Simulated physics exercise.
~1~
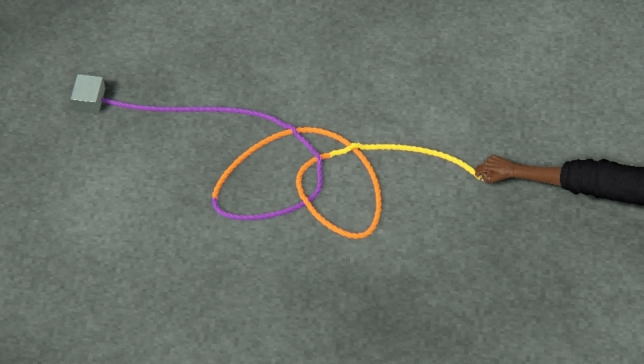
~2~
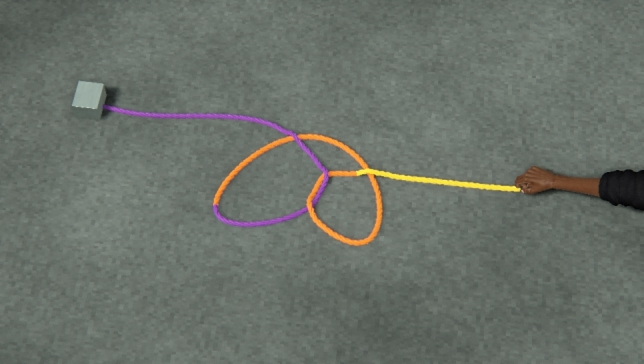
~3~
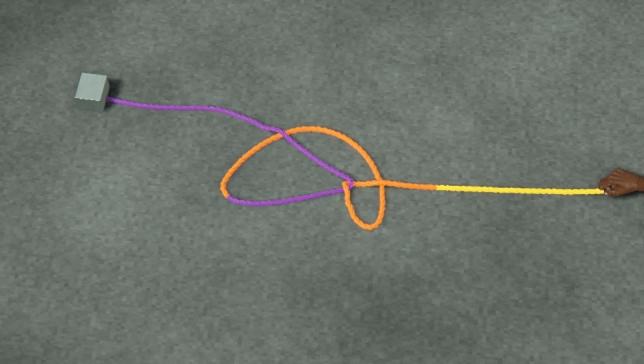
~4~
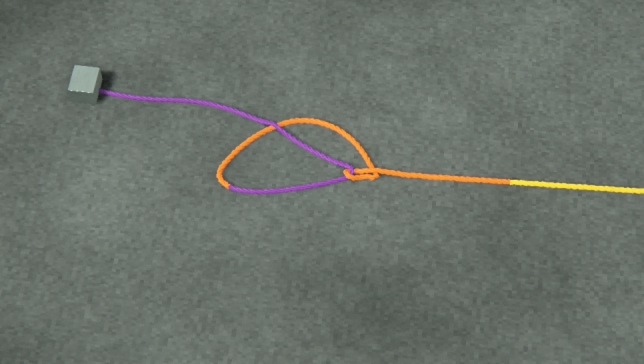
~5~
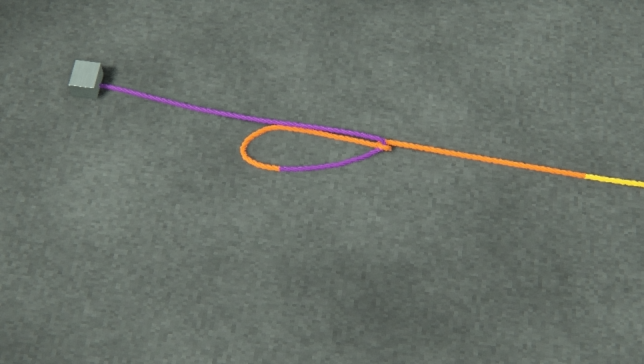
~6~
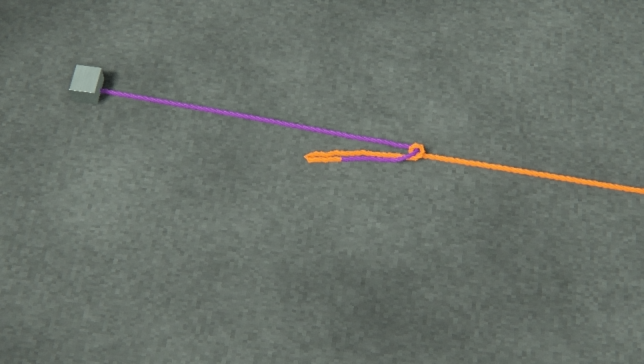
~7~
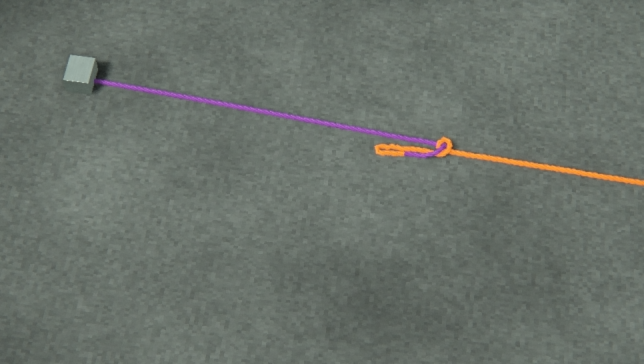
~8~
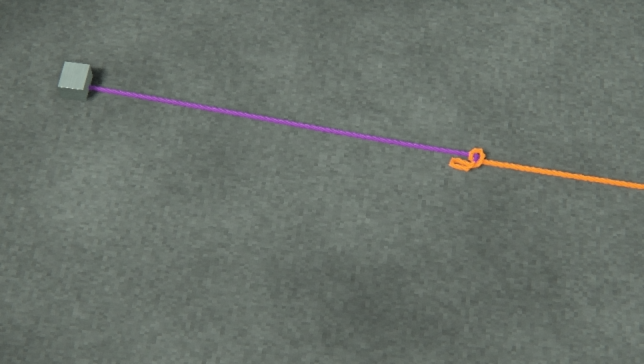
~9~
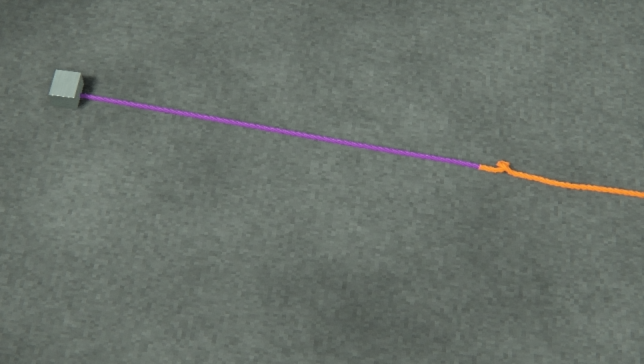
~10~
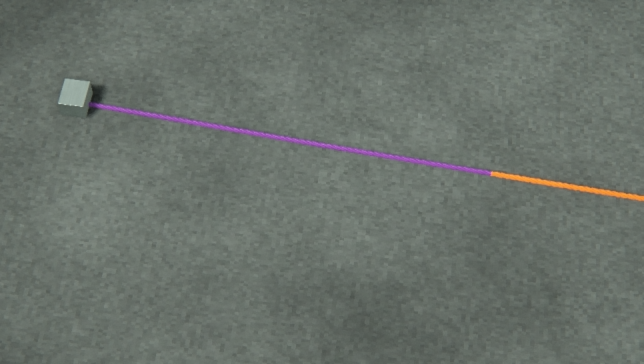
On a mottled grey-green surface, a rope coloured purple, orange and yellow runs from a small pale block at the left, crossing itself in loose loops before reaching a hand in a dark sleeve. The hand pulls the yellow end to the right and leaves the view. The smaller loop tightens first, and then the larger one narrows into a thin, flattened bight. This shrinks toward a small curl that slides rightward along the rope. The curl dwindles to a tiny kink and pops out, leaving the rope straight and taut, with no knot in sight.
